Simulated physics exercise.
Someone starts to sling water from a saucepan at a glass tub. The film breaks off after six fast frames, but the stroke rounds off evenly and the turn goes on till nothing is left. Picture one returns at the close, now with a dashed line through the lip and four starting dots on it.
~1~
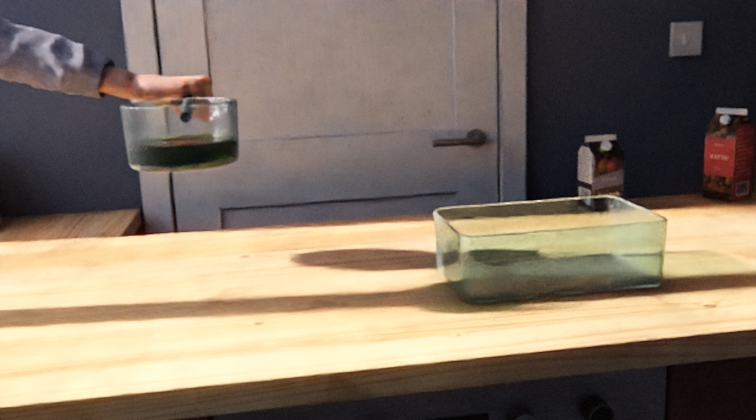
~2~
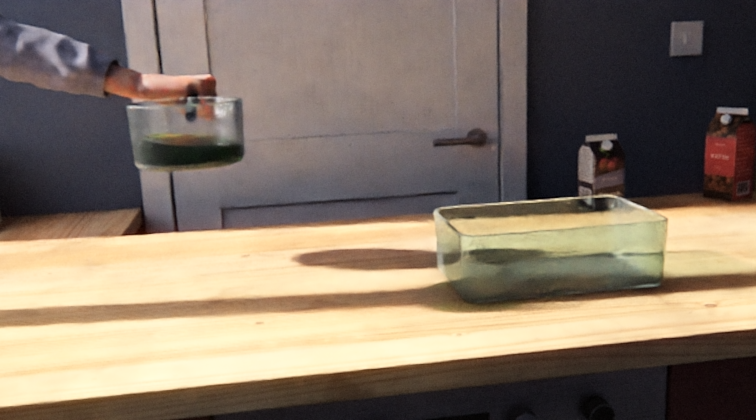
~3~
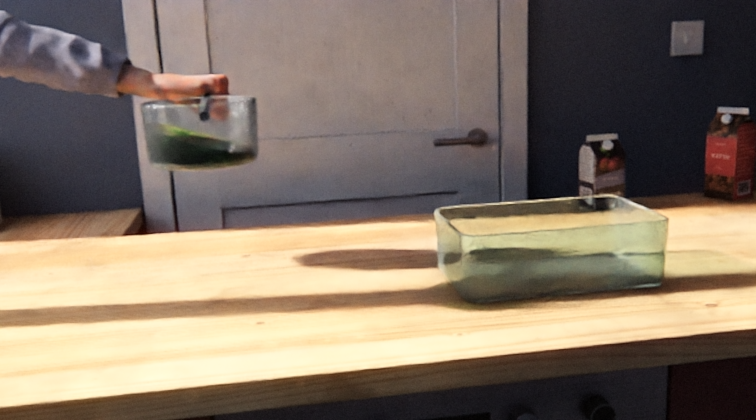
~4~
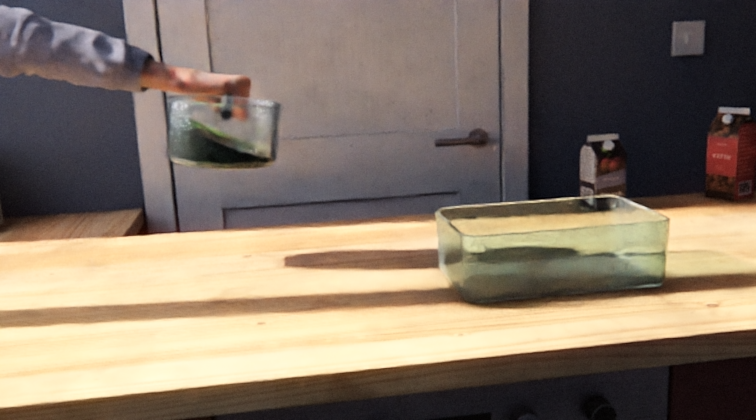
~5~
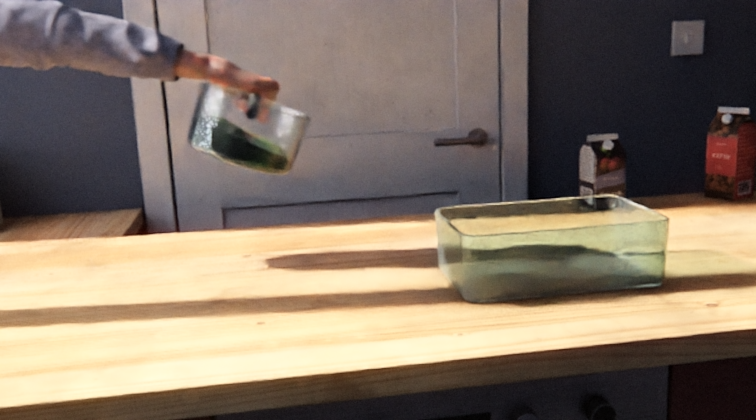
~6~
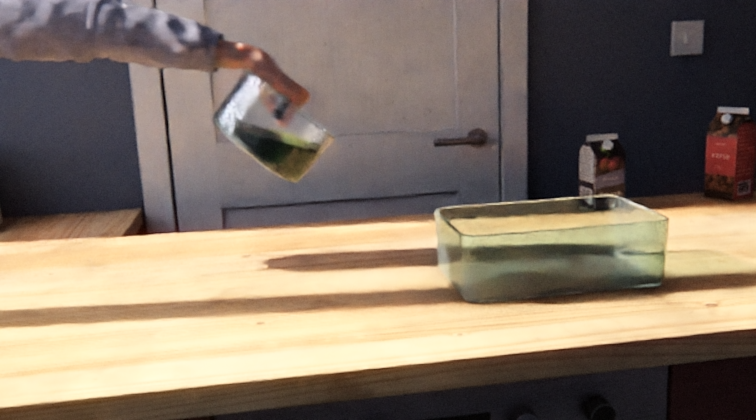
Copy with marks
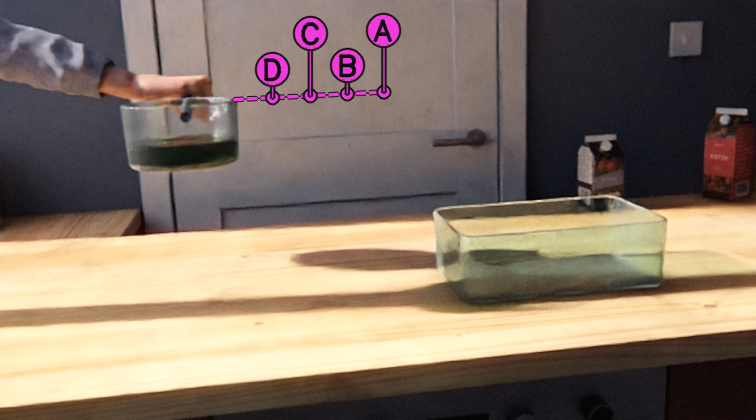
In the video, a hand holds a clear glass container of dark green liquid above a wooden counter, moves it right toward a rectangular glass tub, and tilts it increasingly rightward while the tub stays still.
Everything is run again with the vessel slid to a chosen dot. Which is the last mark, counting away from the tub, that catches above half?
Spot D just does it.
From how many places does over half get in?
All of them.
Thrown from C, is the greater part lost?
No.
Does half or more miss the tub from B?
No.
In magenta, A at (383, 92); B at (347, 93); C at (310, 95); D at (272, 97).
If A is chosen, about 87 % lands in the tub, 8 % falls short and 6 % goes beside or beyond.
If B is chosen, about 79 % lands in the tub, 3 % falls short and 18 % goes beside or beyond.
If C is chosen, about 80 % lands in the tub, 7 % falls short and 13 % goes beside or beyond.
If D is chosen, about 66 % lands in the tub, 24 % falls short and 10 % goes beside or beyond.
